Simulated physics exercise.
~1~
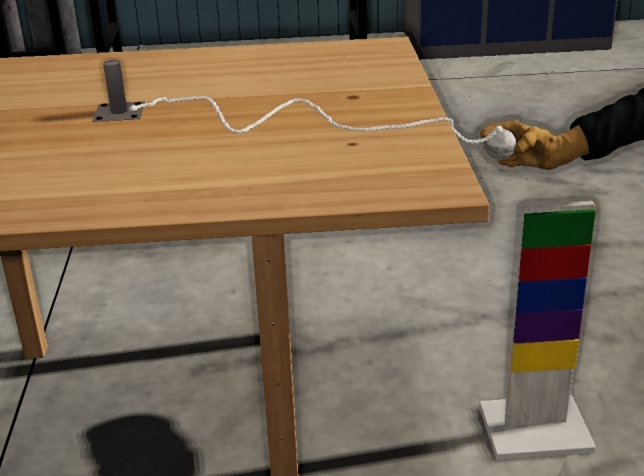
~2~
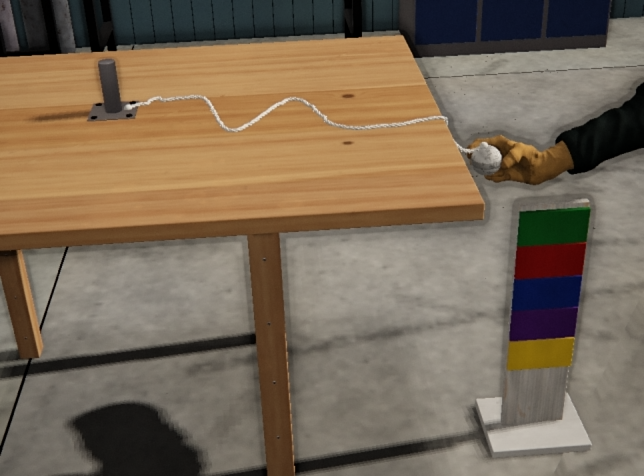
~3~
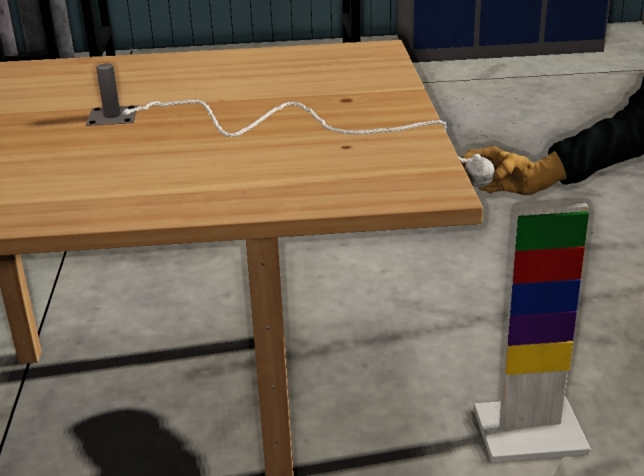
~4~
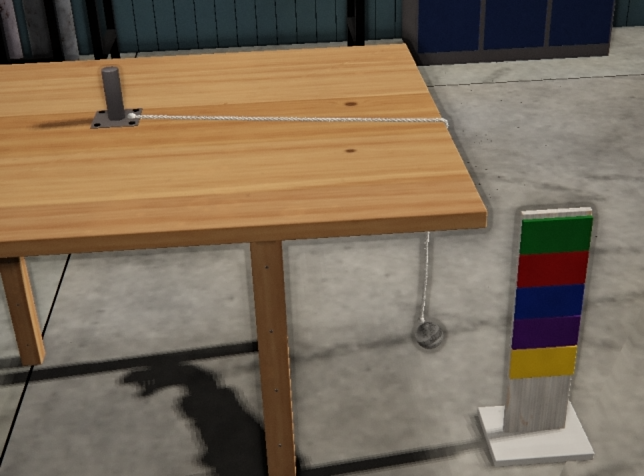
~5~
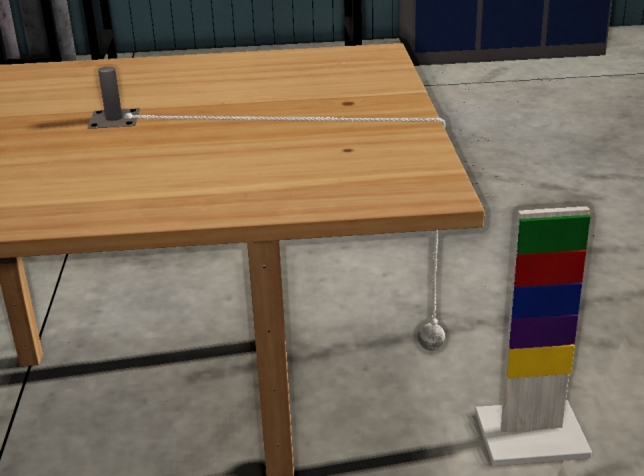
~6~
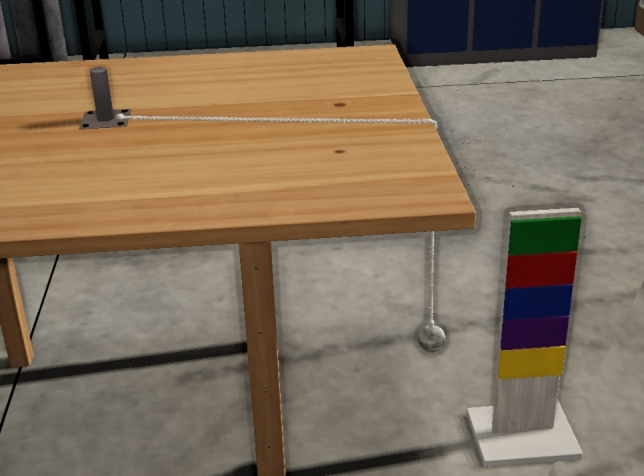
To begin with, a gloved hand holds a white ball just past the right edge of a wooden workbench, with a wavy white cord running back to a metal post on the tabletop. Beside the bench stands a board with green, red, blue, purple and yellow bands, from top to bottom. The hand lowers the ball slightly and moves it a little left, then lets go. The ball drops below the tabletop, pulling the cord straight across the bench and over its edge. Finally, the ball hangs almost still on the taut cord, level with the purple band.
